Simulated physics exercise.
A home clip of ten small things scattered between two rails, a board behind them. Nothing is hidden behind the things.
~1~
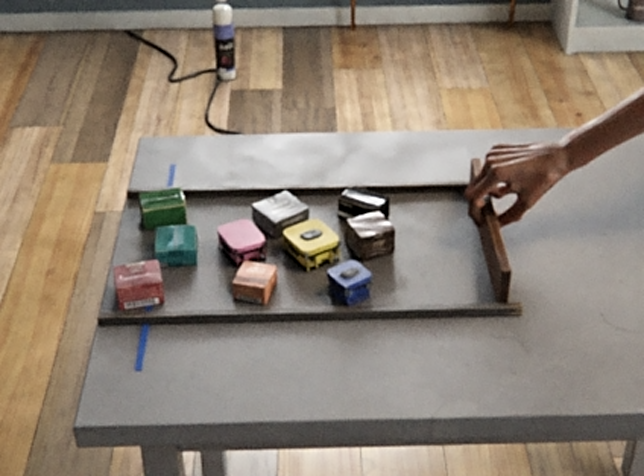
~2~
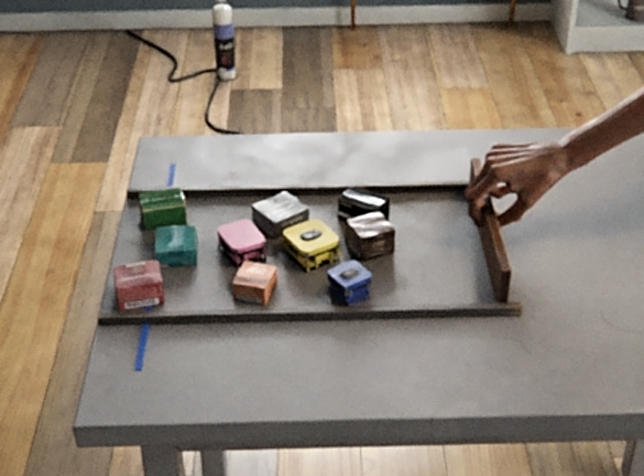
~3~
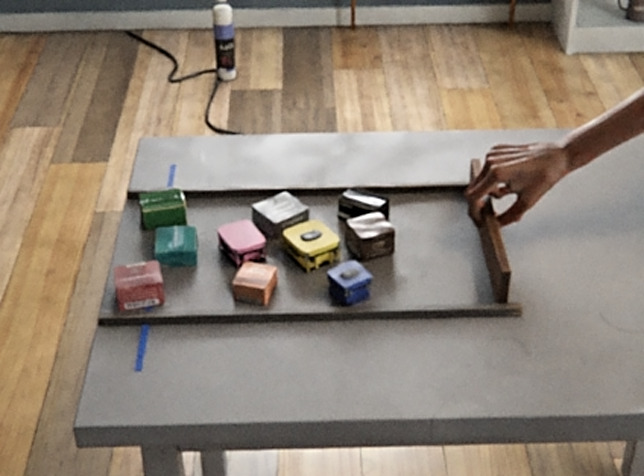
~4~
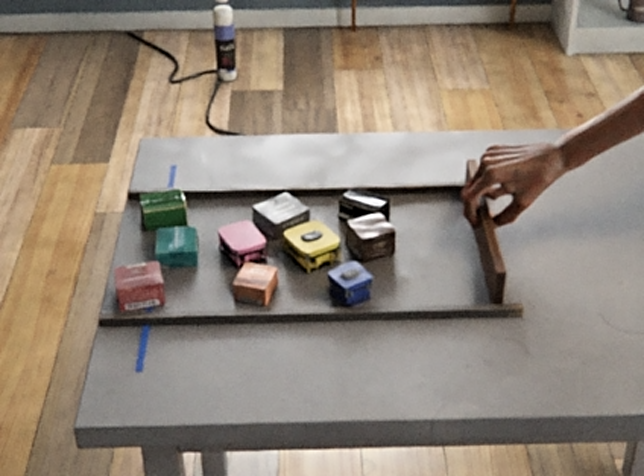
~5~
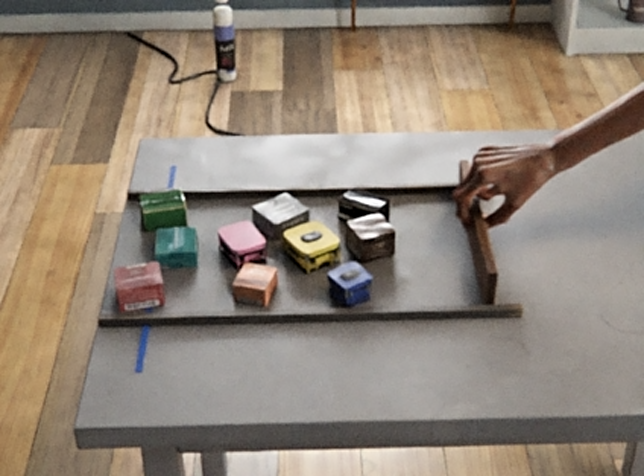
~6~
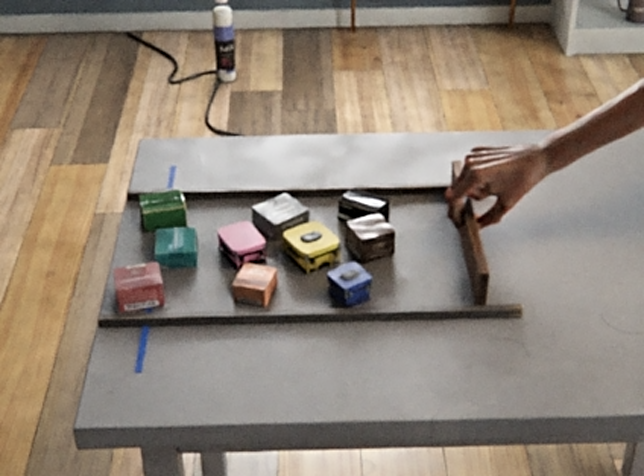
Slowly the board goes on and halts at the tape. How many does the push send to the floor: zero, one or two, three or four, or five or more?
Outcome: The number that fall off is five or more.
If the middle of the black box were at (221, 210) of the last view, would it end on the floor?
The black box comes down.
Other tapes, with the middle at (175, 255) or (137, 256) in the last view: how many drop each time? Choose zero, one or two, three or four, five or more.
One after another: Three to four; more than four.
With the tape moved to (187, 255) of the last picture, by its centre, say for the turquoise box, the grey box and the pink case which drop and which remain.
The turquoise box goes over; the grey box survives; the pink case comes down.
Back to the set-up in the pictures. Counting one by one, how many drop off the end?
Exactly 7.
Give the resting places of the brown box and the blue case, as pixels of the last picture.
About (139, 242), and the other about (134, 285).
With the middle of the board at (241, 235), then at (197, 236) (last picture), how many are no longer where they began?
First 9, then 10.
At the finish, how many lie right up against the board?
It touches 3.
Soon after, none off yet; red box at rest near (139, 287); green box at rest near (163, 211); turquoise box at rest near (177, 248).
Then, none off yet; red box at rest near (139, 287); green box at rest near (163, 211); turquoise box moved about its own width near (150, 248).
Further on, one off so far; red box moved a little near (114, 287); green box moved about its own width near (123, 206); turquoise box falling near (86, 366).
At rest, the number that fall off is five or more; fallen, yellow case, grey box, orange box, pink case, turquoise box, green box and red box.
